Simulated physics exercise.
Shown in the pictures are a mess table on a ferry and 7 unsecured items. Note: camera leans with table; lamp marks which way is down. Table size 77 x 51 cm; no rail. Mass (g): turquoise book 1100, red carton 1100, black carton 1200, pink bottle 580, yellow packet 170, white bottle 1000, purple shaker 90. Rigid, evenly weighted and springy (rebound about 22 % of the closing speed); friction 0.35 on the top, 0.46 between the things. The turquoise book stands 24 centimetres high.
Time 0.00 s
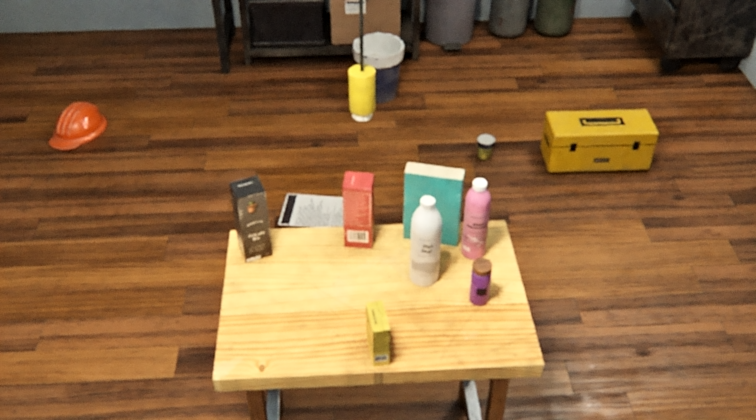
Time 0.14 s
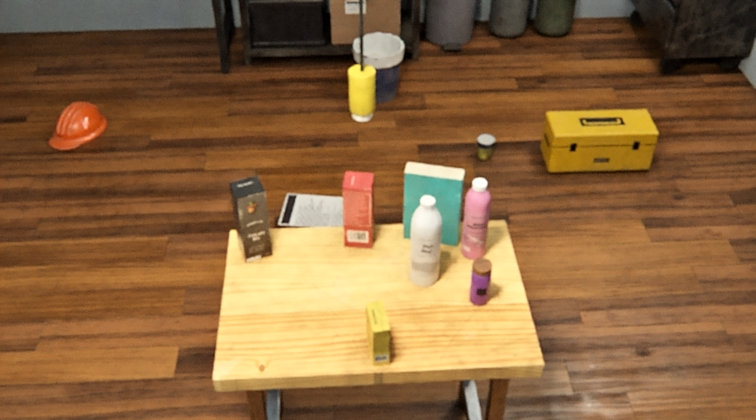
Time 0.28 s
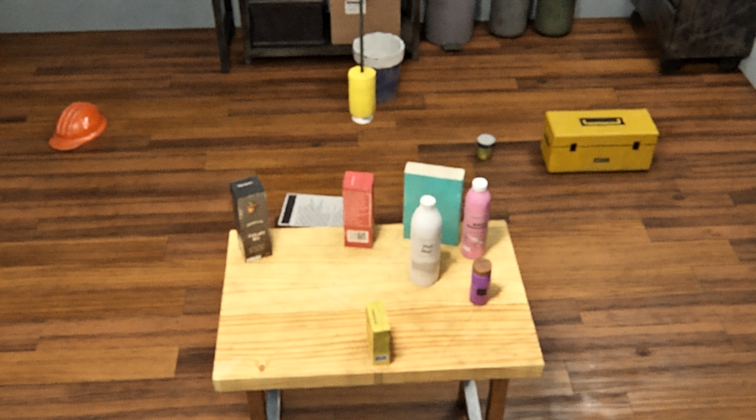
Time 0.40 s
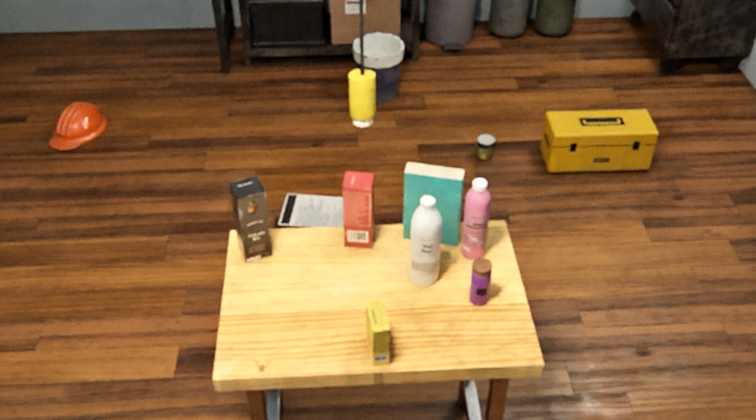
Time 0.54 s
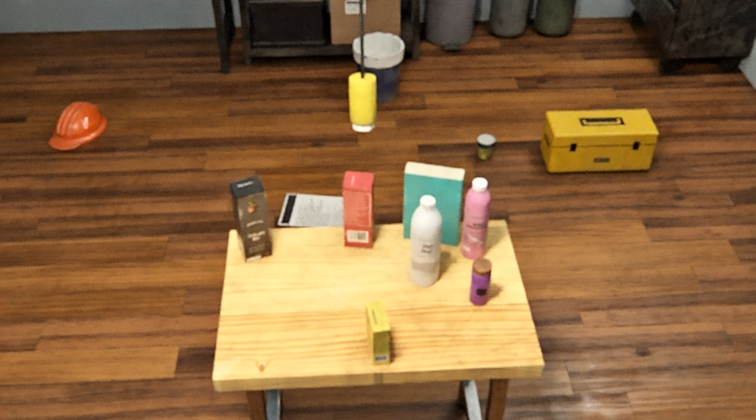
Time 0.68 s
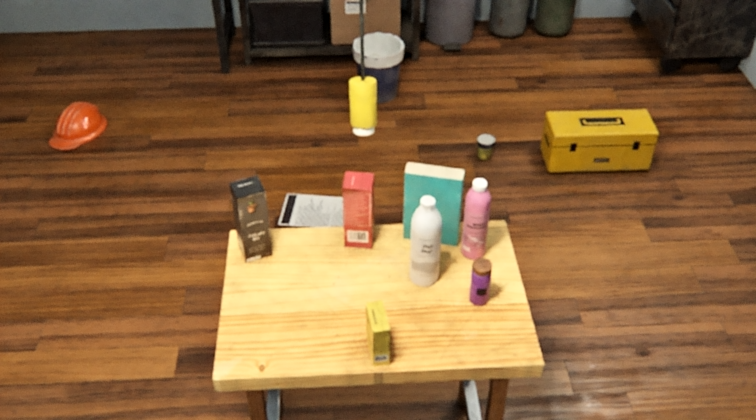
A pale wooden table stands on a brown plank floor, seen from above and in front, with an orange hard hat to the left, a yellow toolbox to the right and a bucket behind. On it are black and red cartons, a turquoise book, white and pink bottles, a purple shaker and a yellow packet near the front. Everything on the table stays put in a nearly unchanging view, while a hanging yellow object beyond it swings slightly nearer and lower.
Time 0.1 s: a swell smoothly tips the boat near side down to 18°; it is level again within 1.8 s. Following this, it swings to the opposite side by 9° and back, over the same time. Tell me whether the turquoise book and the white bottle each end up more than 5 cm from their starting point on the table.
The turquoise book does. The white bottle does.
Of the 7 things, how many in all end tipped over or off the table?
Count: 4.
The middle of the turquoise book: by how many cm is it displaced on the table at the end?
It ends up around 21 cm from its start.
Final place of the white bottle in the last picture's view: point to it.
Around (421, 338).
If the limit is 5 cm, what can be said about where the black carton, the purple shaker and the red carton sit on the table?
Black carton: Remains in place; purple shaker: Is displaced; red carton: Remains in place.
After 1.28 s, heel 14°, near side down; turquoise book tipped 58° from how it sat near (426, 249); white bottle tipped 58° from how it sat near (423, 286); pink bottle tipped 14° from how it sat.
After 1.68 s, heel 3°, near side down; turquoise book tipped 62° from how it sat near (429, 274); white bottle on its side near (425, 338); pink bottle on its side.
After 2.48 s, heel 6°, far side down; pink bottle now off the table; turquoise book tipped 62° from how it sat near (429, 273); white bottle on its side near (425, 338).
After 2.98 s, heel 8°, far side down; turquoise book tipped 65° from how it sat near (426, 270); white bottle on its side near (422, 338); purple shaker on its side.
By the end (4.2 s), off the table, pink bottle; tipped over on the table, turquoise book, white bottle and purple shaker; the other 3 in place, give or take 5 cm. Seen from the same camera at the end, turquoise book near (424, 269), white bottle near (421, 338).
